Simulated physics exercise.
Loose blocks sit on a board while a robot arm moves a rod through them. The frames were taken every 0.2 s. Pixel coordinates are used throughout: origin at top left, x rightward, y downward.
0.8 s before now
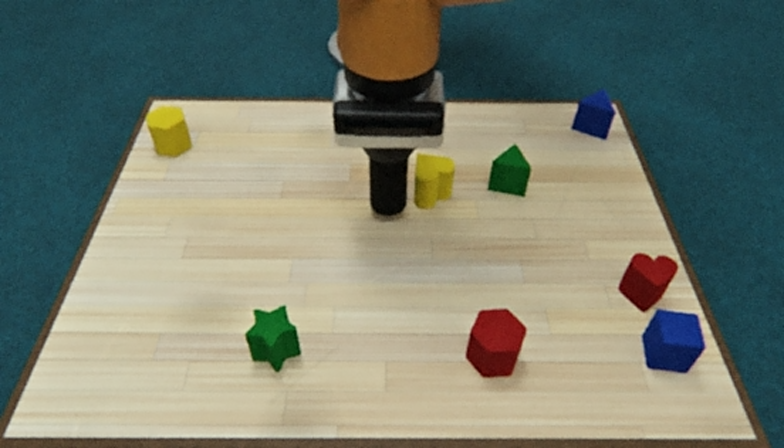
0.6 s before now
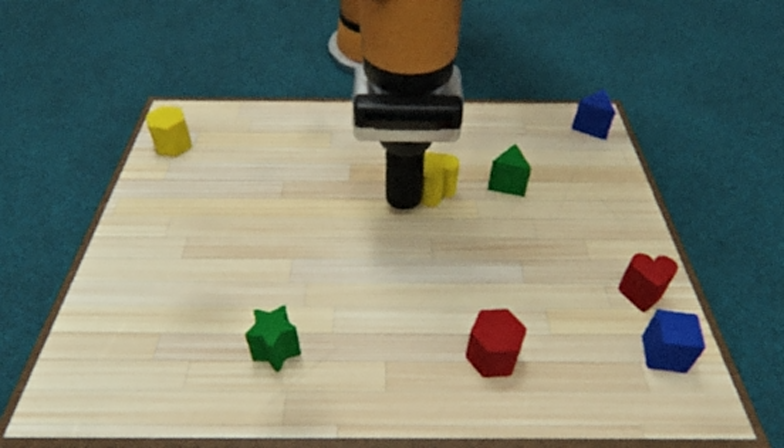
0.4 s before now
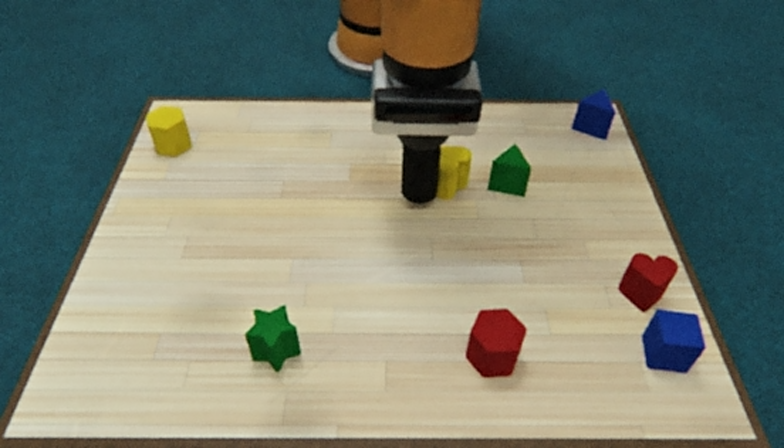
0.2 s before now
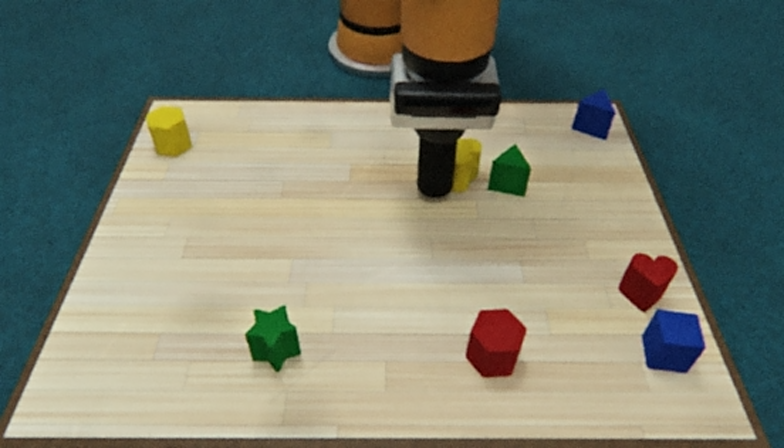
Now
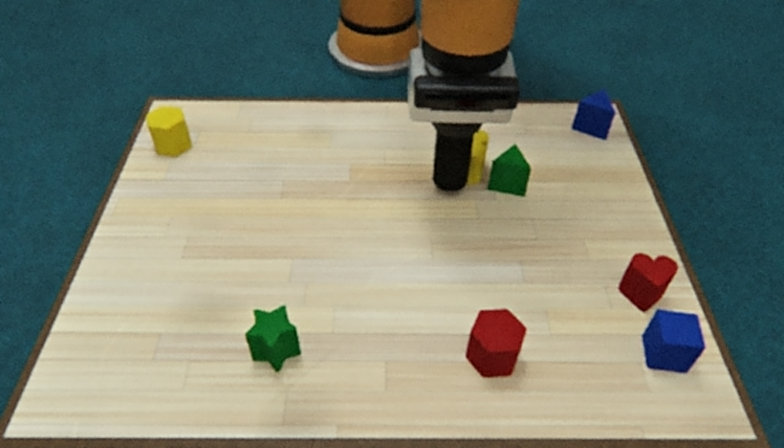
On a wooden board, a robot arm's rod pushes a yellow block right toward a green one.
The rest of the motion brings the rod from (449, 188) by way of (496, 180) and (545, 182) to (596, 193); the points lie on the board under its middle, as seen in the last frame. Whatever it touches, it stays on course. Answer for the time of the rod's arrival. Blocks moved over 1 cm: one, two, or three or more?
That makes 2 blocks.
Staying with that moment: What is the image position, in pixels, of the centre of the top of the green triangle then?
At the end it should sit near (633, 180).
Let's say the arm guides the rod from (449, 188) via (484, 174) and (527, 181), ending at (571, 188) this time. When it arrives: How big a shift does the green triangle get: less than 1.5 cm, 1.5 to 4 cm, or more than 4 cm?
Shift of over 4 cm.
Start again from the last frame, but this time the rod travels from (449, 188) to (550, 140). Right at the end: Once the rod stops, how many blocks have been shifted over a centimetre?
Expect one.
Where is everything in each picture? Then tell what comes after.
Rod tip at (388, 203); block tops, yellow heart block at (432, 166); green triangle at (513, 157), in the first picture.
Rod at (404, 197); yellow heart block at (437, 163), in the second picture.
Rod at (419, 191); yellow heart block at (451, 157), in the third picture.
Rod at (434, 185); yellow heart block at (462, 149), in the fourth picture.
Rod at (450, 180); yellow heart block partly hidden; green triangle at (513, 157), in the fifth picture.
The first path, step by step. One third of the way, rod at (499, 171); yellow heart block at (493, 130), turned 70° anticlockwise; green triangle at (533, 158), turned 20° anticlockwise.
Two thirds of the way, rod at (549, 173); yellow heart block at (493, 130), turned 70° anticlockwise; green triangle at (584, 165).
At the end, rod at (599, 184); yellow heart block at (493, 130), turned 70° anticlockwise; green triangle at (633, 180).
